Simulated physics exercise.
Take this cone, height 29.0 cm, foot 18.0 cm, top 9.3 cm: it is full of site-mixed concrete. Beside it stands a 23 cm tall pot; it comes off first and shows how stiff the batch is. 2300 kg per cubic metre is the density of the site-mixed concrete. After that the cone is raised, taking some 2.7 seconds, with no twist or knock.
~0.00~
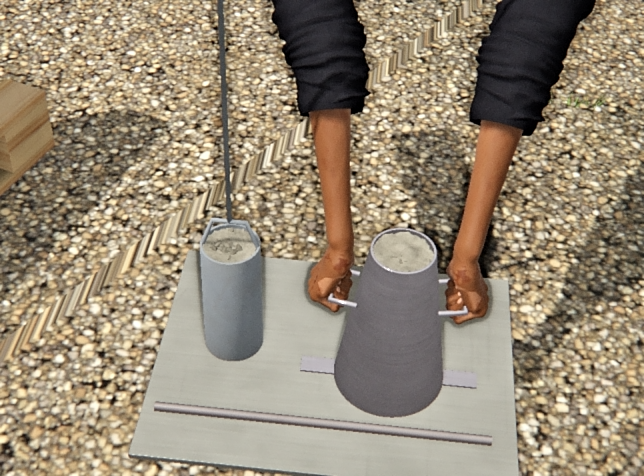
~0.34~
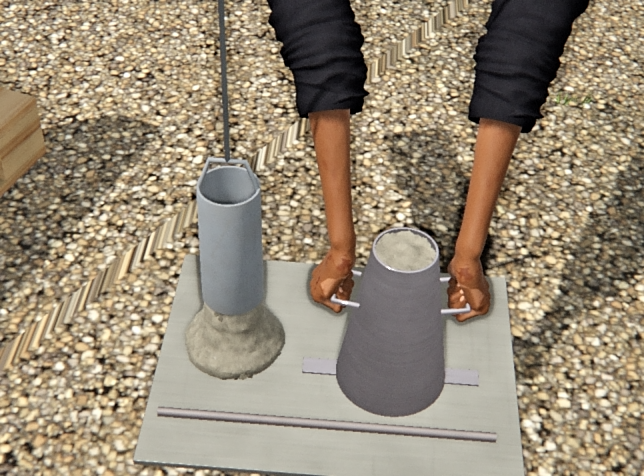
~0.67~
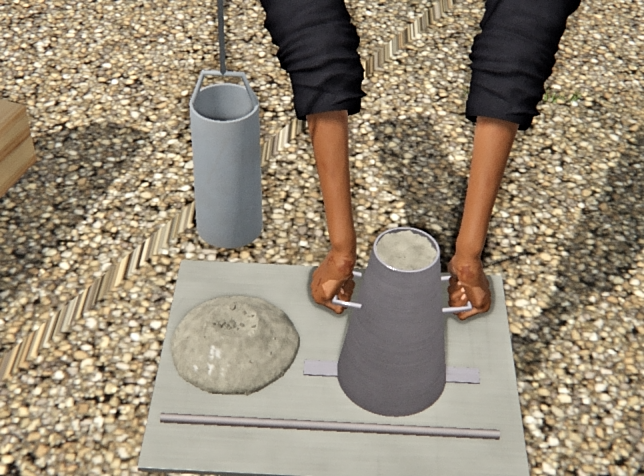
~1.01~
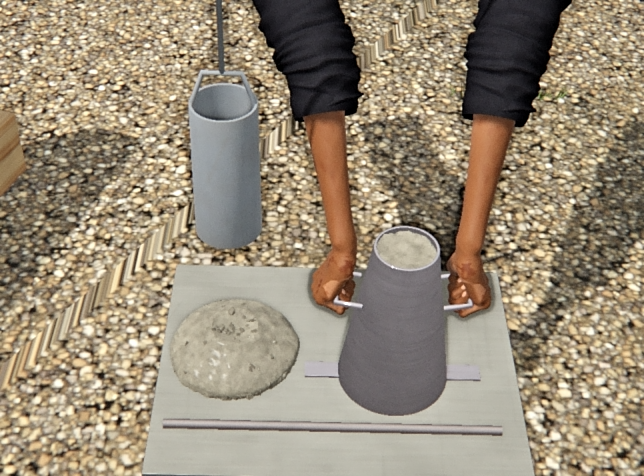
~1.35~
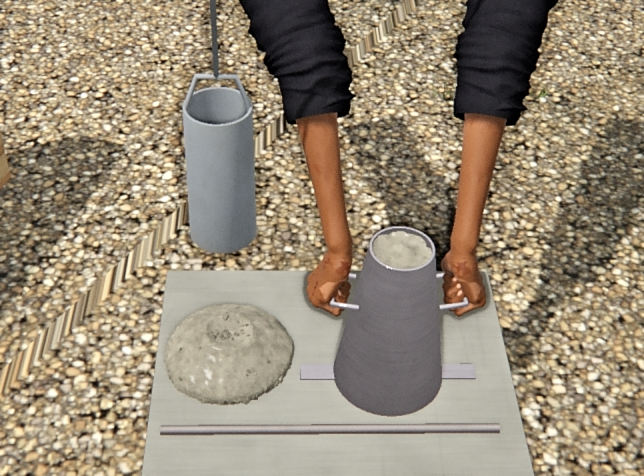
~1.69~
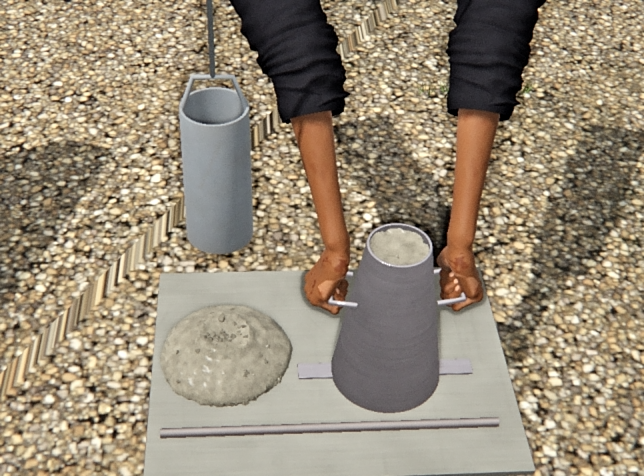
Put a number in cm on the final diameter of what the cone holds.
I'd expect roughly 37 cm.
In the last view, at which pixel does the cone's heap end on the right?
Position: Around (492, 378).
After 2.4 s, the cone is up 7.5 cm; the site-mixed concrete has come down 17 cm to 12 cm and is 32 cm wide.
After 3.0 s, the cone is up 18 cm; the site-mixed concrete has come down 22 cm to 7.2 cm and is 36 cm wide.
After 3.7 s, the cone is up 29 cm; the site-mixed concrete has come down 22 cm to 7.0 cm and is 37 cm wide.
After 4.5 s, the cone is clear; the site-mixed concrete has come down 22 cm to 6.9 cm and is 37 cm wide.
After 5.1 s, at rest, the cone is clear; the site-mixed concrete has come down 22 cm to 6.8 cm and is 37 cm wide.
